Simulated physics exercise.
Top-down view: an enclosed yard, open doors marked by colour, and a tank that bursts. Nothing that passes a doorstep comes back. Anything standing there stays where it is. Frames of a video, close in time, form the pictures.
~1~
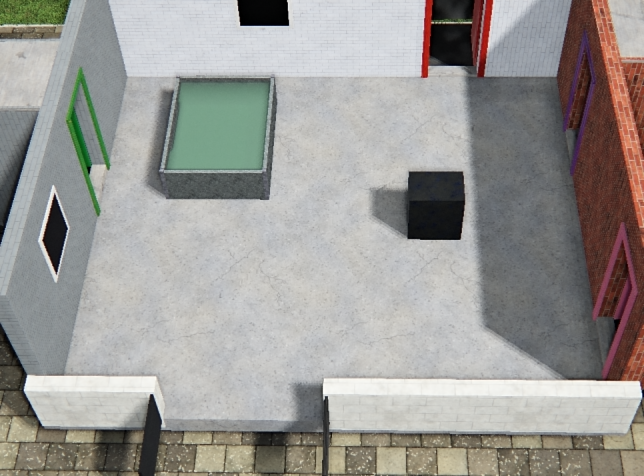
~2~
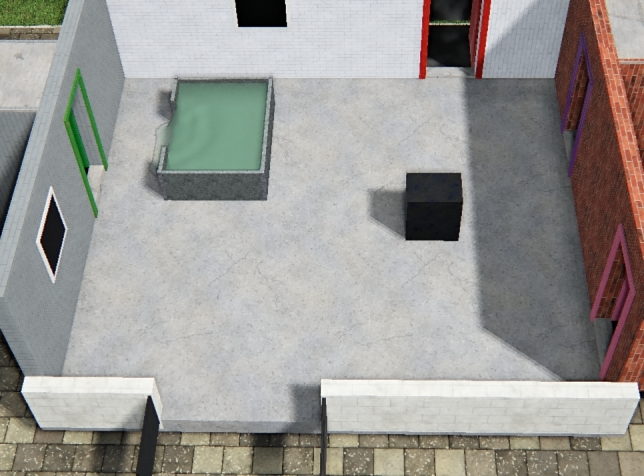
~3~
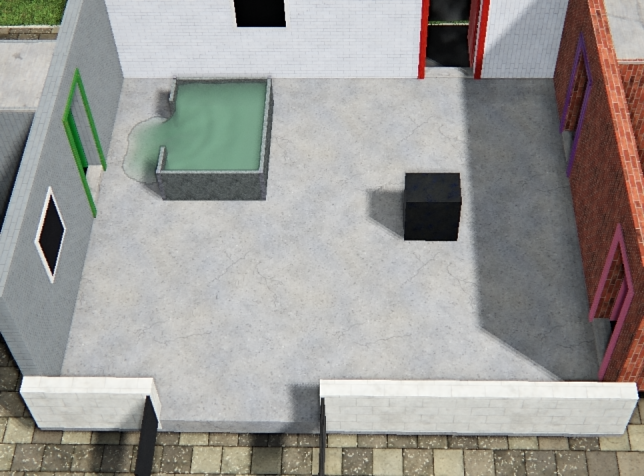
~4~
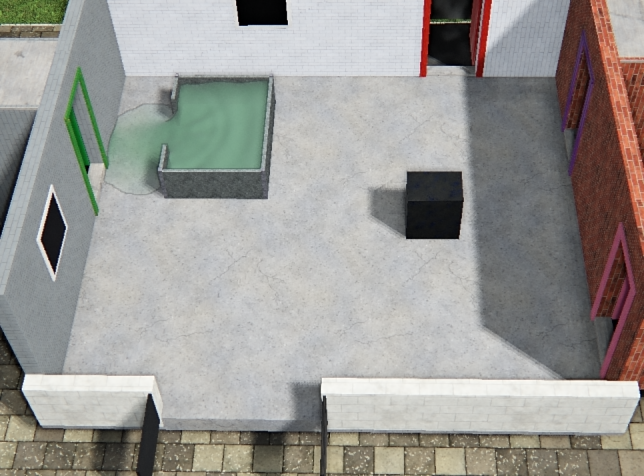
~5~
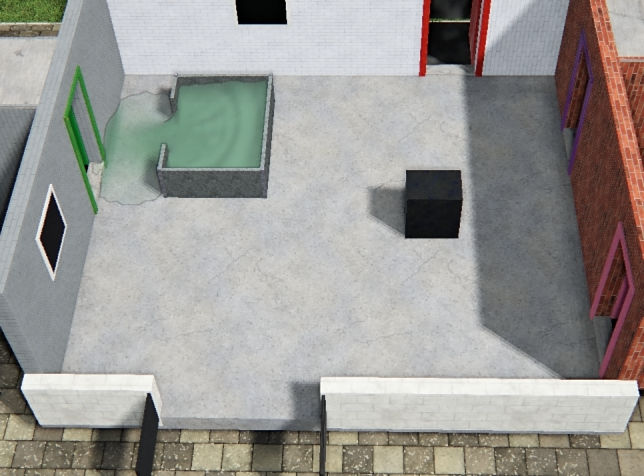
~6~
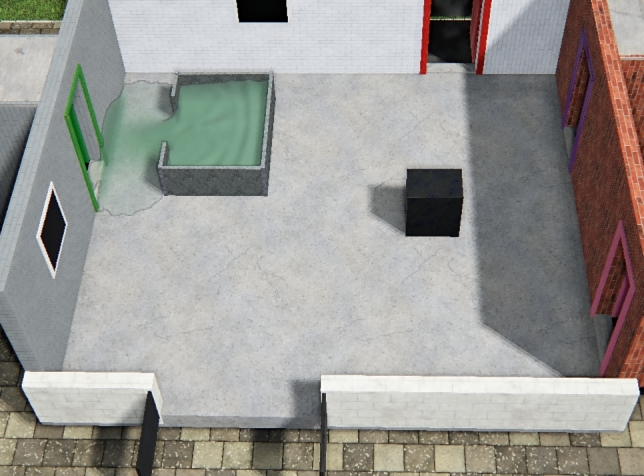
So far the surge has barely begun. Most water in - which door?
Green door.
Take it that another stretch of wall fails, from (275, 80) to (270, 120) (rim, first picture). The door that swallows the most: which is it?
Greatest inflow: The purple one.
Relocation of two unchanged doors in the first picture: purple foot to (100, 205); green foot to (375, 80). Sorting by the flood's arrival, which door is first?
The purple one, by my reckoning.
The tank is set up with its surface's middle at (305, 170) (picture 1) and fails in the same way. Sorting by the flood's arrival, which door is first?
The door marked green.
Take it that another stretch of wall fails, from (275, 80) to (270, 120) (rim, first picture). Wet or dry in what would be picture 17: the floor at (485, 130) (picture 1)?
I'd say it's swamped there.
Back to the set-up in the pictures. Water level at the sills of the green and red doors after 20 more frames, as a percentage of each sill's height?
First around 100 percent, second around 40 percent.
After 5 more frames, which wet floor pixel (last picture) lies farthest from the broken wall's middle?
I'd say at around (81, 285).
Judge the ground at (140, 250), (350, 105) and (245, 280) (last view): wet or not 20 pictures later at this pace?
Swamped, swamped, swamped.
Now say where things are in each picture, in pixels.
The tank at (220, 125) is whole and still, in the first picture.
The front is at a hidden place, out from the gap at (174, 141), in the second picture.
The front is at (142, 125), out from the gap at (173, 143), in the third picture.
The front is at (117, 121), out from the gap at (175, 141), in the fourth picture.
Water pours out at (174, 141) and has run to (120, 103), in the fifth picture.
The front is at (124, 87), out from the gap at (174, 137), in the sixth picture.
A moment on, water covers 10 % of the floor; red door not reached, purple door not reached, pink door not reached, green door a trickle in.
Next, water covers 20 % of the floor; red door not reached, purple door not reached, pink door not reached, green door some in.
Then, water covers 35 % of the floor; red door not reached, purple door not reached, pink door not reached, green door some in.
Later, water covers 55 % of the floor; red door wet at the sill, nothing in, purple door wet at the sill, nothing in, pink door not reached, green door some in.
In the end, water covers 75 % of the floor; red door wet at the sill, nothing in, purple door a trickle in, pink door wet at the sill, nothing in, green door some in; the green door has let in the most.
